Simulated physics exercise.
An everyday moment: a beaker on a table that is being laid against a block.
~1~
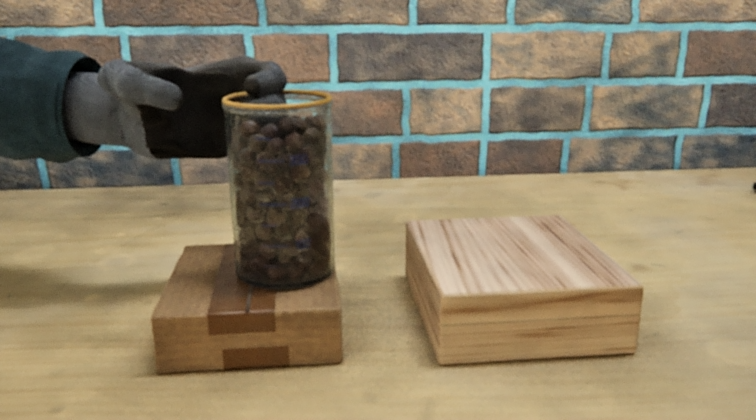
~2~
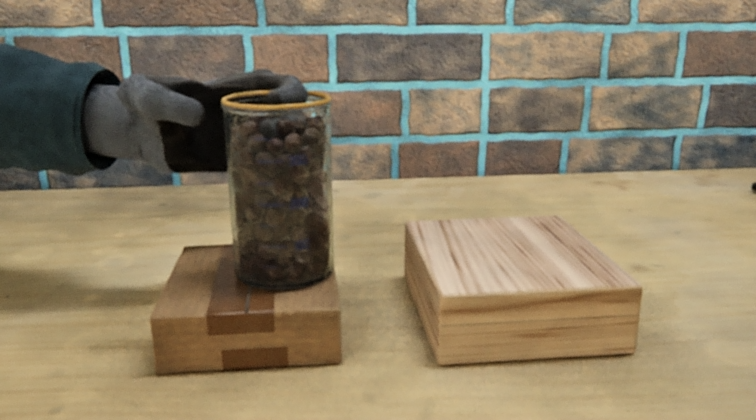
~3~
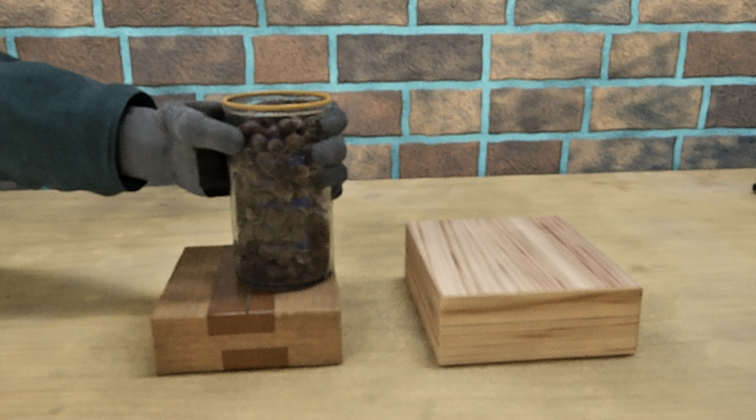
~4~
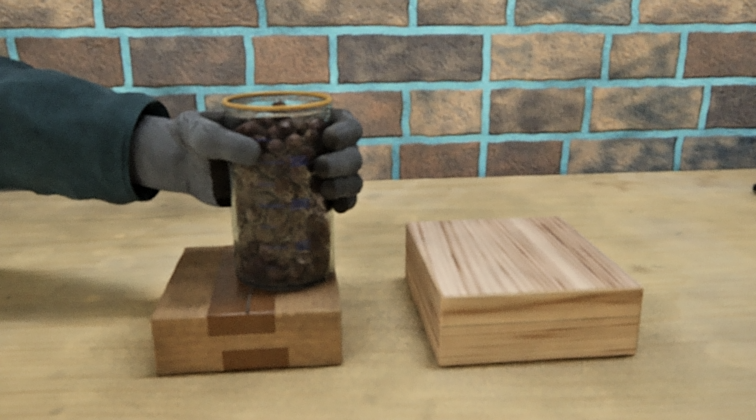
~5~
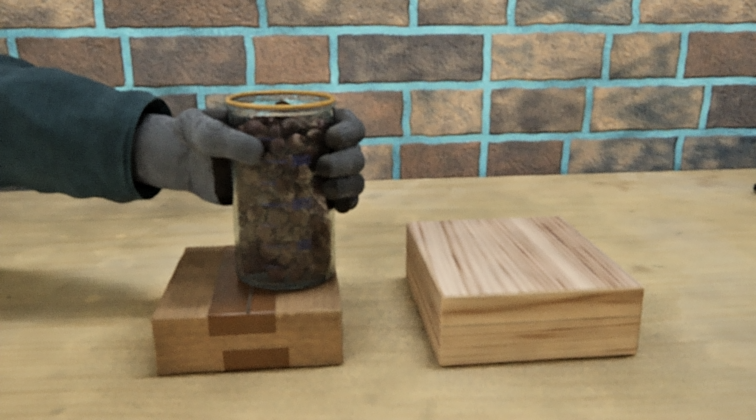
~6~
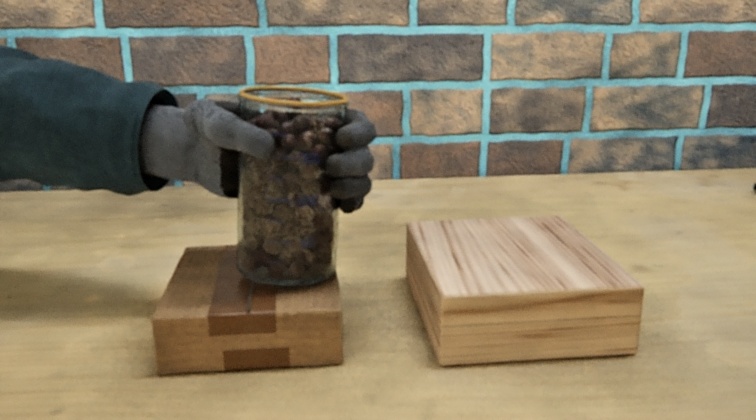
In the video, a gray-gloved hand reaches in from the left and wraps around a glass container nearly full of dark round pieces on a wooden block, then tilts it slightly to the right beside another block.
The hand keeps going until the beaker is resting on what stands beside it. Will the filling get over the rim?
What is in the beaker partly pours out.
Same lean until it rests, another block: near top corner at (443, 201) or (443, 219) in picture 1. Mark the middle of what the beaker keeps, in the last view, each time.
Around (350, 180) in the first try, (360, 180) in the second.
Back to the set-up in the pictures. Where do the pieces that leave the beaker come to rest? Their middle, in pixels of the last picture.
Roughly at (563, 240).
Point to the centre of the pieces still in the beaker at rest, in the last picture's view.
Around (398, 217).
Then, 0.44 s after the last picture, the beaker leans 24°; everything is still inside.
Then, 1.01 s after the last picture, the beaker leans 50°; everything is still inside.
Then, 1.62 s after the last picture, the beaker leans 77°; a stray few of the chocolate balls out of it.
At rest, the beaker rests on the block at 81°; a small part of the chocolate balls out of it.
